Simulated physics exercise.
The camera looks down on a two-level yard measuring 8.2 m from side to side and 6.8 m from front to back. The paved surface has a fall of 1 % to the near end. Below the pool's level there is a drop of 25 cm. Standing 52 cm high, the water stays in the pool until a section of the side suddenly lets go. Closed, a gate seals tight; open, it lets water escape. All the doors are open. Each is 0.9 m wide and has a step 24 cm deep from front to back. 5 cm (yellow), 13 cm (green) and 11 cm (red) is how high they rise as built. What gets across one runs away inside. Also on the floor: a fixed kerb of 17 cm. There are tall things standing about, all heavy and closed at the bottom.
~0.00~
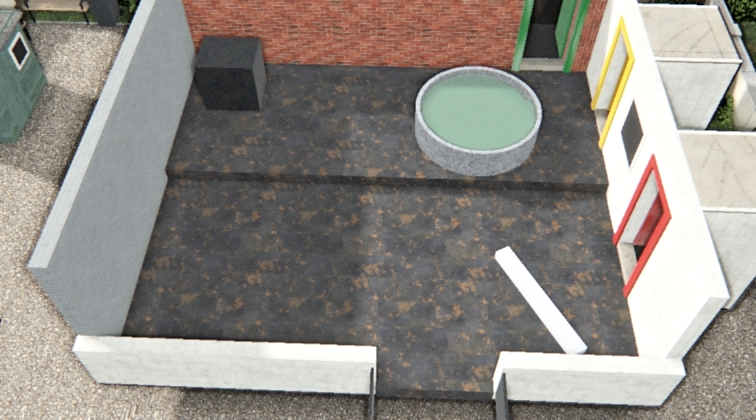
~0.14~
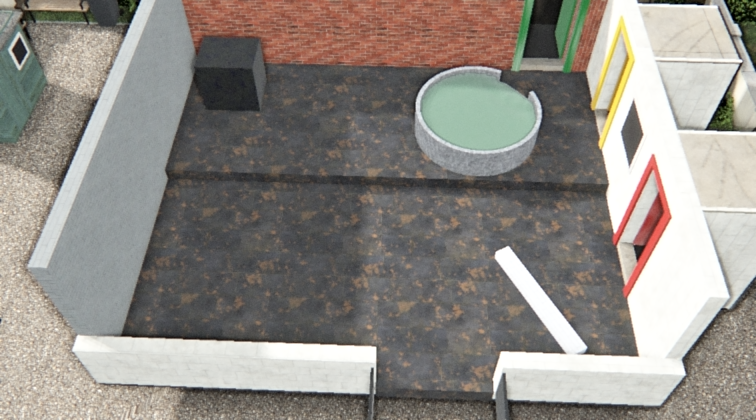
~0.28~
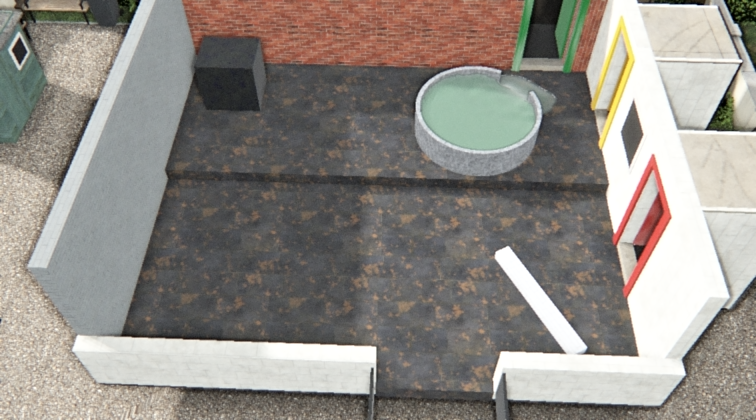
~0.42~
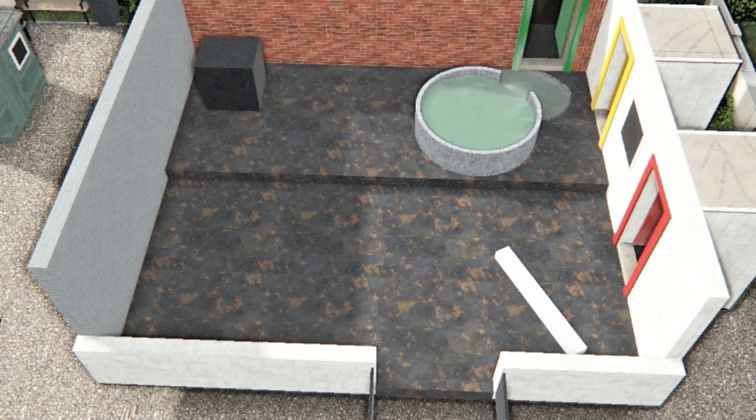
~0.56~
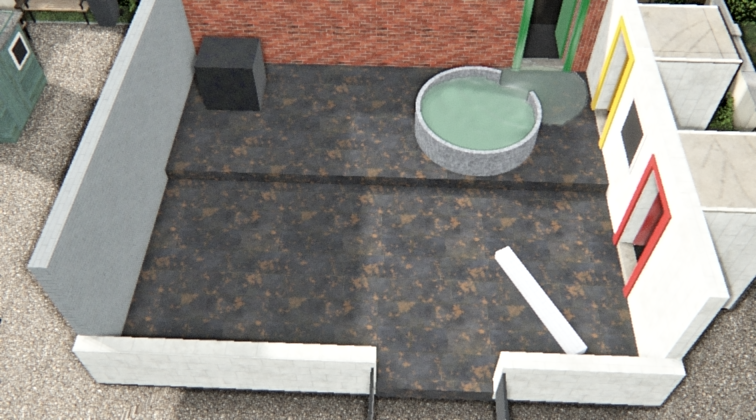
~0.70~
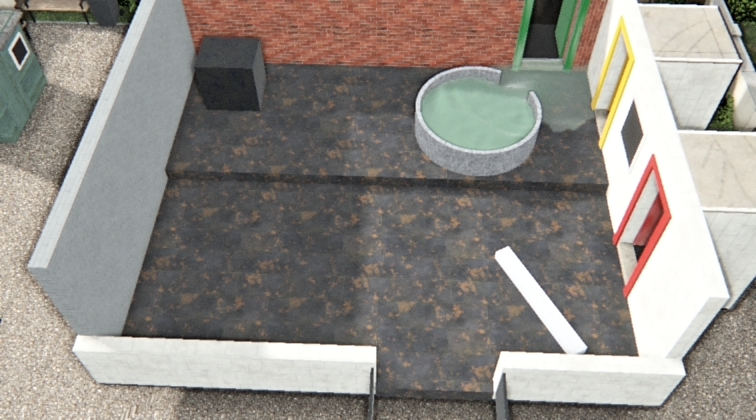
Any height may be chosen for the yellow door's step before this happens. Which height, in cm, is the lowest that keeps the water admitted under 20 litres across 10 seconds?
Close to 10.5 cm.
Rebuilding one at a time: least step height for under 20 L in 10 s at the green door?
For green: Close to 26 cm.
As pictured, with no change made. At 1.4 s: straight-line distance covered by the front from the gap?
1.8 m.
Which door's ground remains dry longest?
That's the red one.
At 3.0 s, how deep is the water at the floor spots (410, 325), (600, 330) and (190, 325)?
About 0, 0 and 0 cm.
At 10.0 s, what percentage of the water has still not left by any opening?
I'd say near 82 per cent is still there.
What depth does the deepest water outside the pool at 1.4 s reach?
About 38 cm.
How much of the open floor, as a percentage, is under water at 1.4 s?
Approximately 5 % of the floor.
After 1.4 s water covers 5 % of the floor, deepest (38 cm) near (583, 75); 9 cm at the yellow door, 1 litre in over its 5 cm step.
After 3.0 s water covers 20 % of the floor, deepest (25 cm) near (583, 75); 11 cm at the yellow door, 28 litres in over its 5 cm step.
After 10.0 s water covers 50 % of the floor, deepest (12 cm) near (604, 382); 7 cm at the yellow door, 110 litres in over its 5 cm step.
At the yellow door as built, the water arrived by 0.9 s and peaked near 12 cm at 1.8 s.
Run again over the same 10 s with other heights there, 36 litres in over 9 cm, 12 litres over 12 cm. The limit of 20 litres is kept from about 10.5 cm up.
